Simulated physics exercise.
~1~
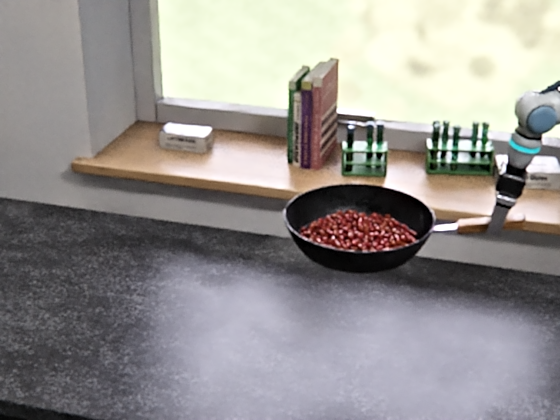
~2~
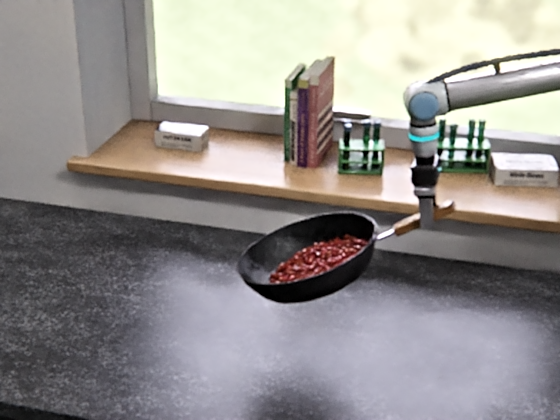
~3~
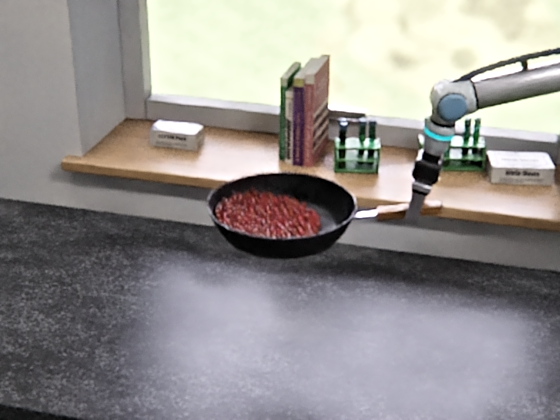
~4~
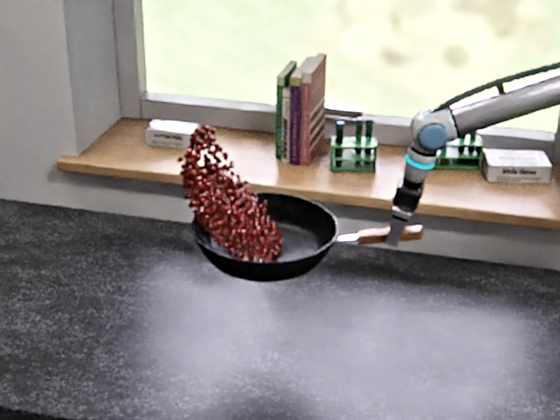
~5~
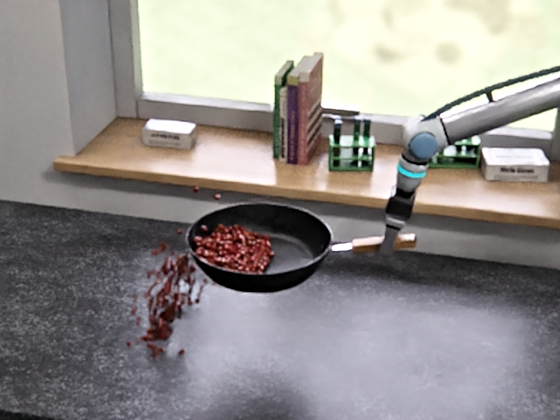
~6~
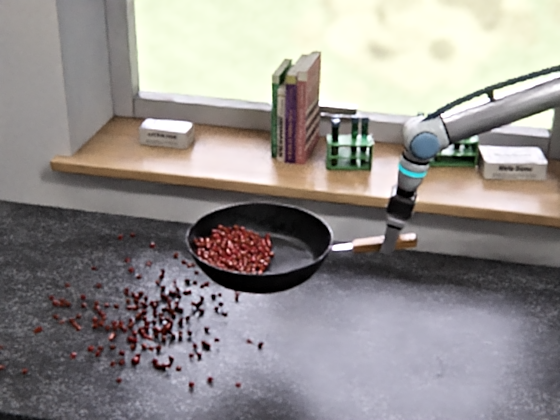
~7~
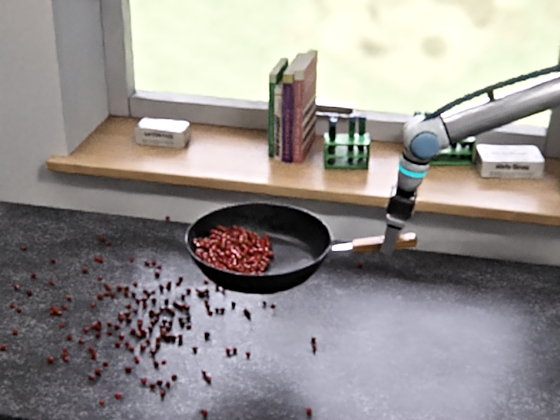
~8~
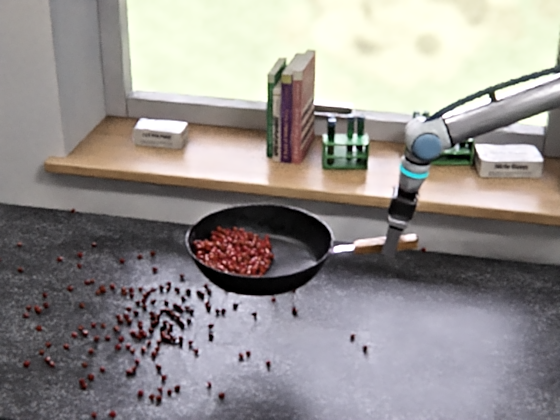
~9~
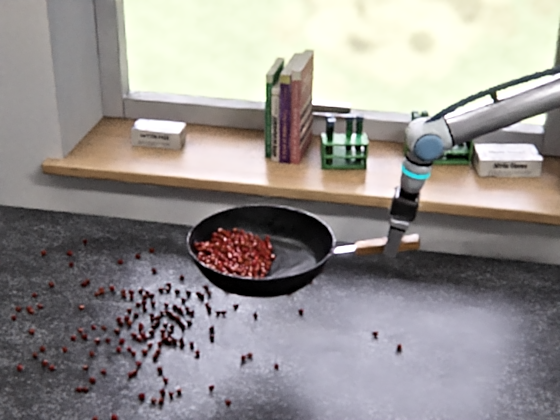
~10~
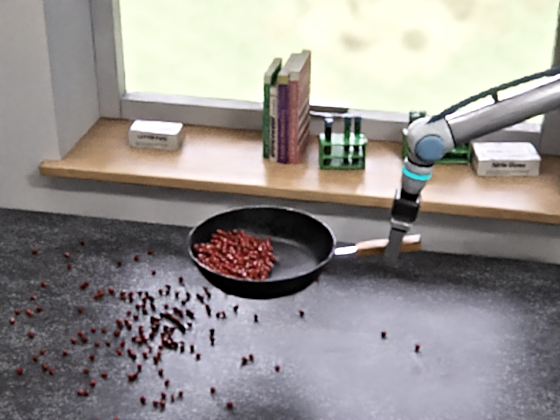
A robot arm swung a black frying pan of dark red beads leftward over a dark countertop, tipping and then jerking it so the beads leapt up; many spilled over the far left side and scattered across the counter, while the rest stayed in the still pan.
